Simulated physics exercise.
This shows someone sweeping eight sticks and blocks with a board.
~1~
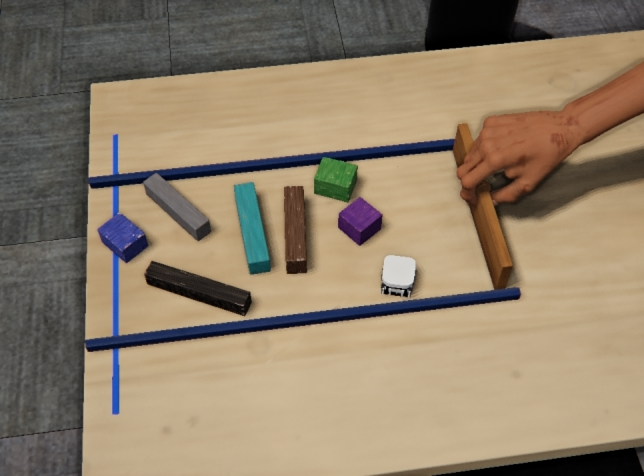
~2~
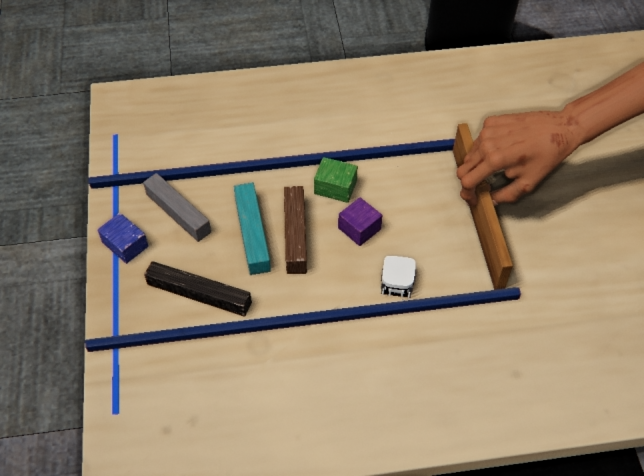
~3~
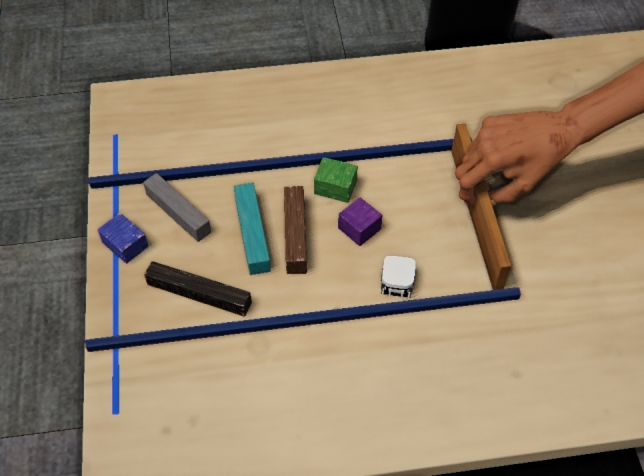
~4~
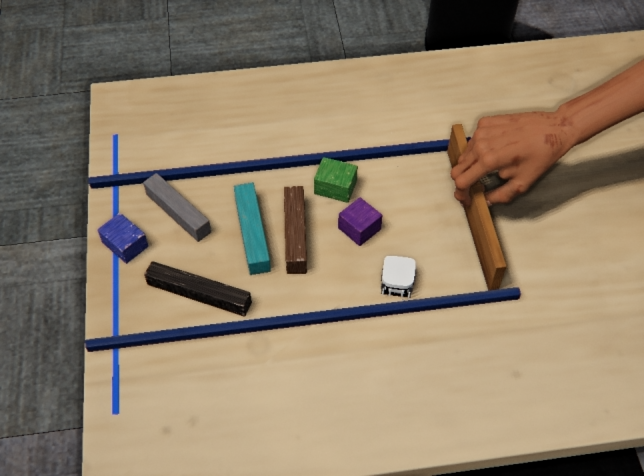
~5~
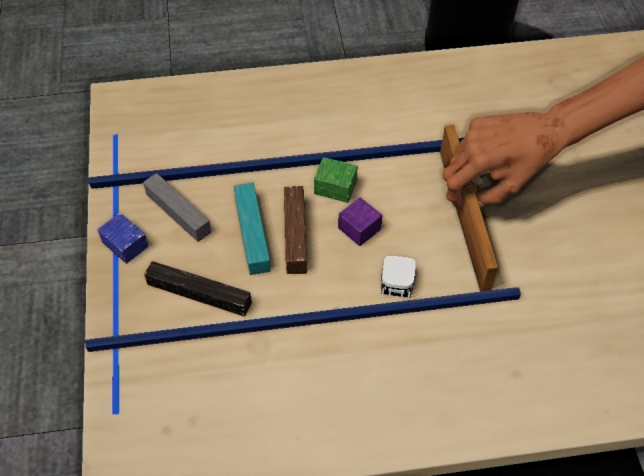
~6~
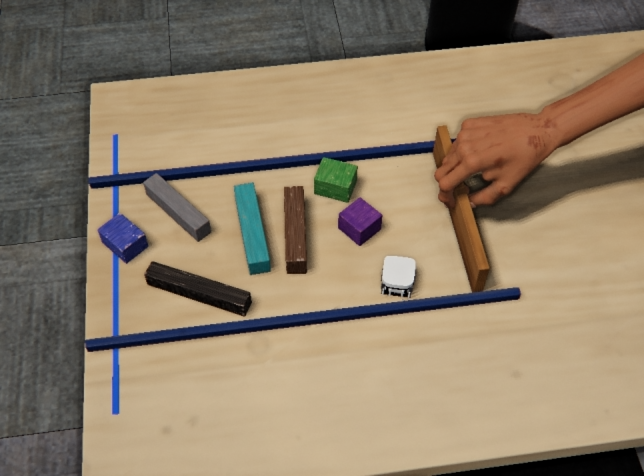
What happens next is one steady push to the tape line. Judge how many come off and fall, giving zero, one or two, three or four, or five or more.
At least five.
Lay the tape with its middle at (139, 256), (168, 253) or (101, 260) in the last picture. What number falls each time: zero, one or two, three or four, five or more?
Try 1 - three to four; try 2 - either one or two; try 3 - 5 or more.
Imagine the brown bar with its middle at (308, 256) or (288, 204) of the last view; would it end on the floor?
So in the first try it ends up below, and in the second it ends up below.
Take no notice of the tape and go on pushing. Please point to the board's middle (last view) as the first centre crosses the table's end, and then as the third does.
First roughly (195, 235), later roughly (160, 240).
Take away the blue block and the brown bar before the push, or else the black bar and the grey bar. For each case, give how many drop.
The counts would be 3 and 3.
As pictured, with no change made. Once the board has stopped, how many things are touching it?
Count: 3.
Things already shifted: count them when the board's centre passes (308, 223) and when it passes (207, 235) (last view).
Counting first: 5, next 8.
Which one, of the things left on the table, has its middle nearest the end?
Going by centres, it is the green block.
Soon after, none off yet; blue block at rest near (123, 238); grey bar at rest near (177, 207); black bar at rest near (198, 289).
In the end, the number that fall off is five or more; gone, brown bar, turquoise bar, black bar, grey bar and blue block.
